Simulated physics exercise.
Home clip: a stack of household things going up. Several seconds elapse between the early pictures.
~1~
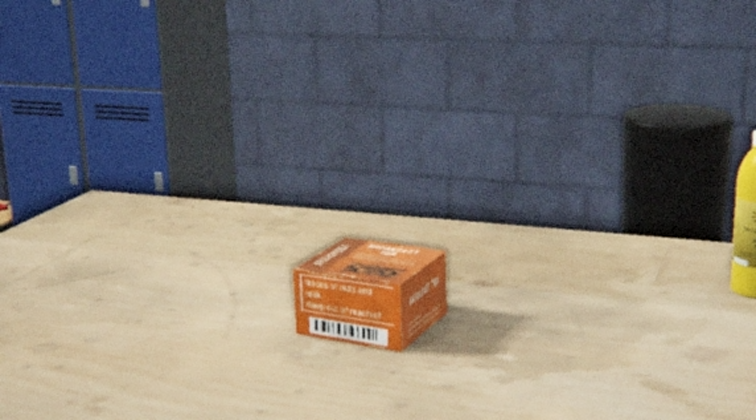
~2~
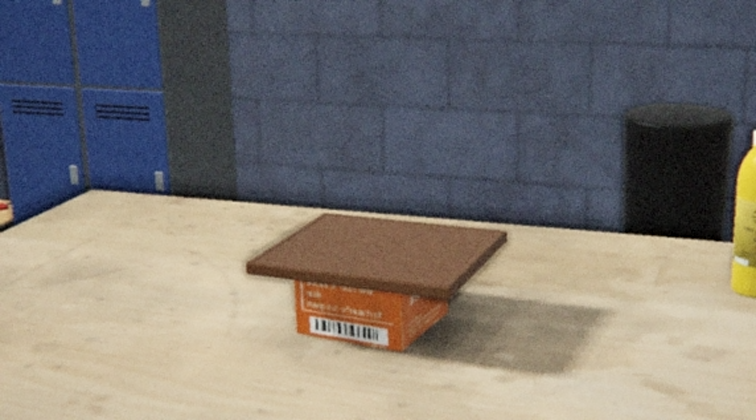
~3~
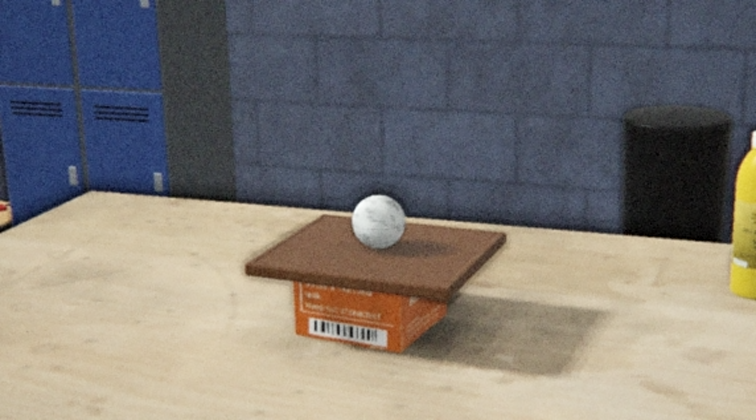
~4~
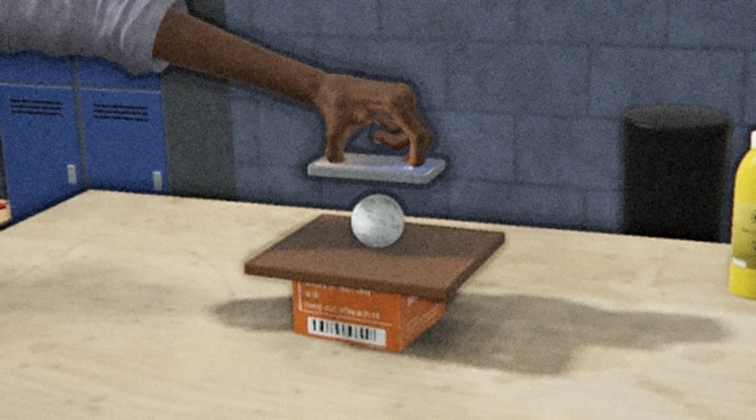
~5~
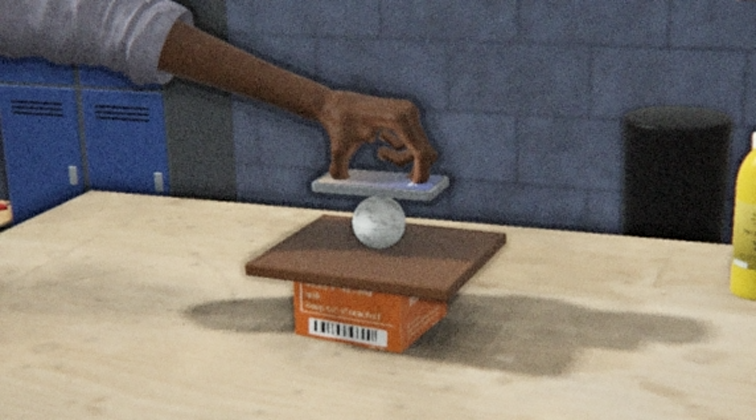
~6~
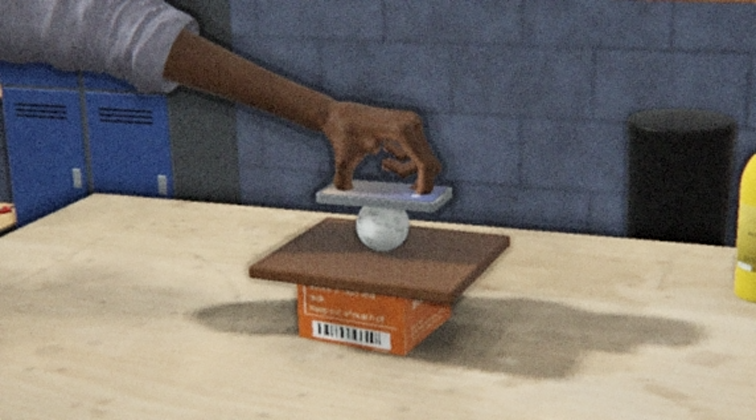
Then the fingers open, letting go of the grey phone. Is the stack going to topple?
Yes, it topples.
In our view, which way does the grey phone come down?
That would be the viewer's right.
Then, 0.60 s past the last view, grey phone rocked 41° from its first pose near (435, 213); white ball displaced a little.
Then, 0.90 s past the last view, grey phone now fallen; white ball displaced about its own width.
Then, 1.10 s past the last view, white ball displaced about its own width.
Finally, fallen, grey phone; moved from the start, white ball; the other 3 still in place. Final places as the last picture's camera would see them, grey phone near (552, 342). The pile gives way.
